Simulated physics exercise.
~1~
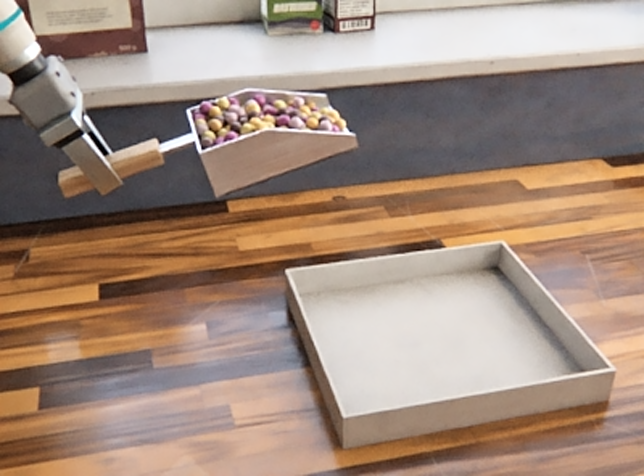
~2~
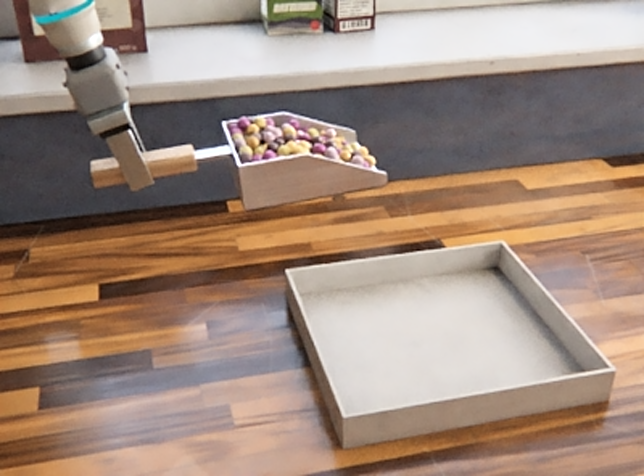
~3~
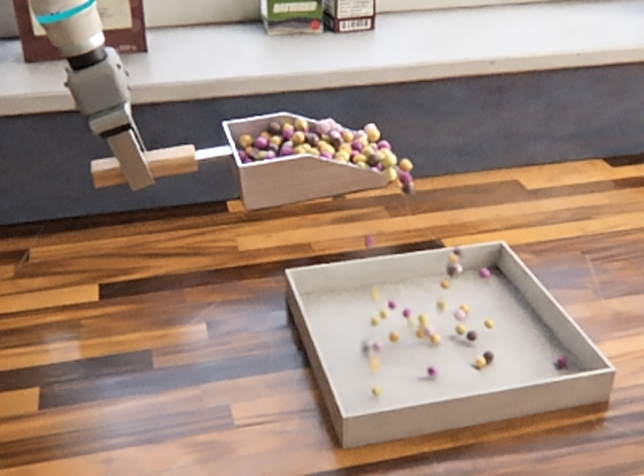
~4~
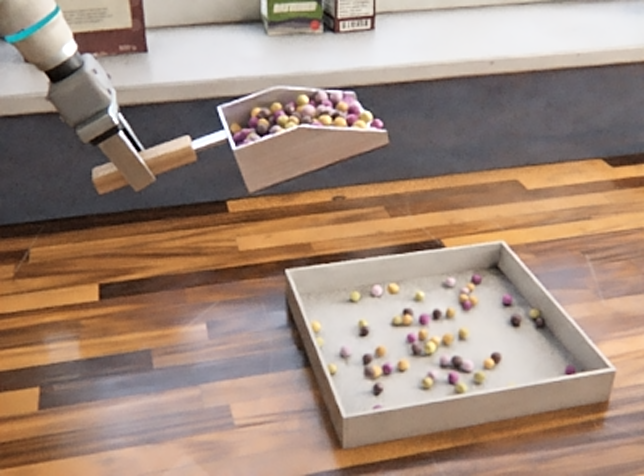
Robot arm holding a scoop of small colourful balls, tipping some into a square tray, then tilting back with most still aboard.
